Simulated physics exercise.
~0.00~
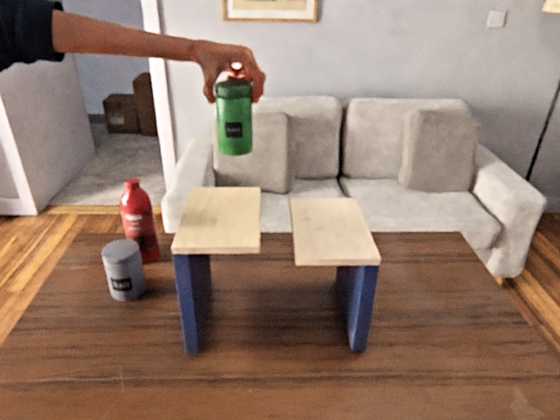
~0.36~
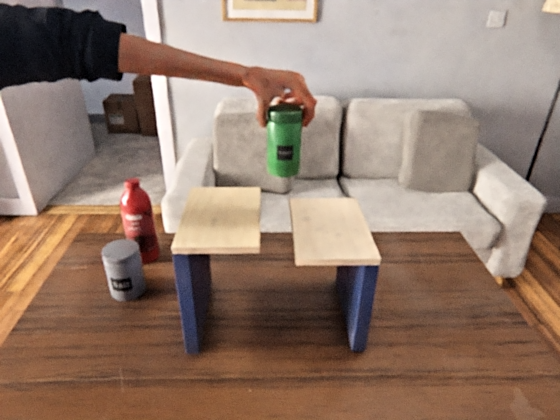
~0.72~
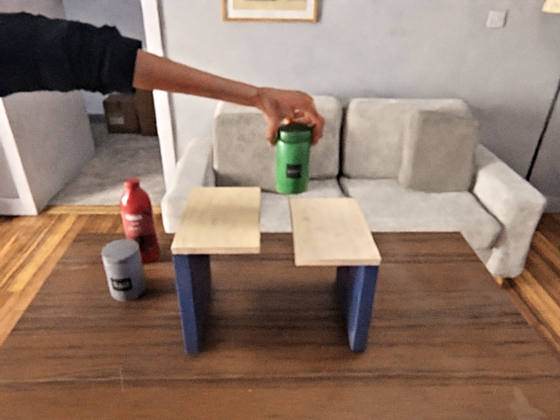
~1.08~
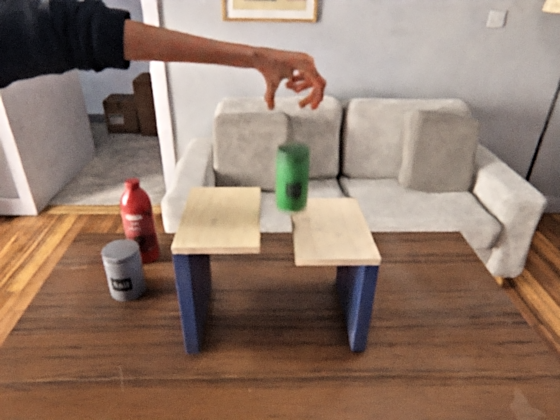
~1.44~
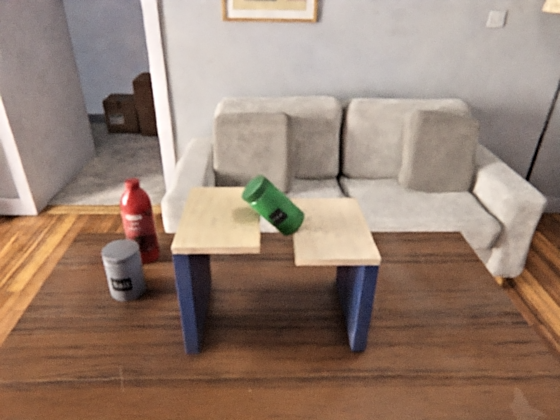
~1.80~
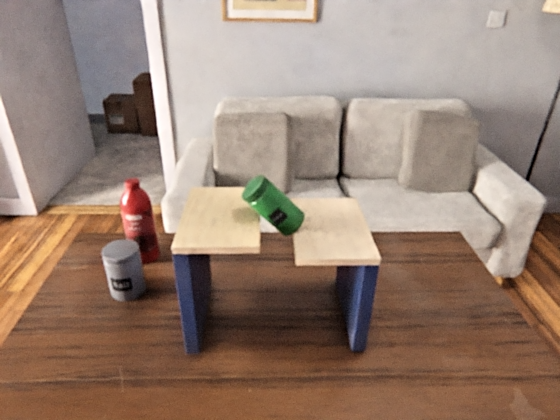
Green jar lowered by a hand over a gapped wooden stand, dropping when released and tipping left to rest leaning across the gap.
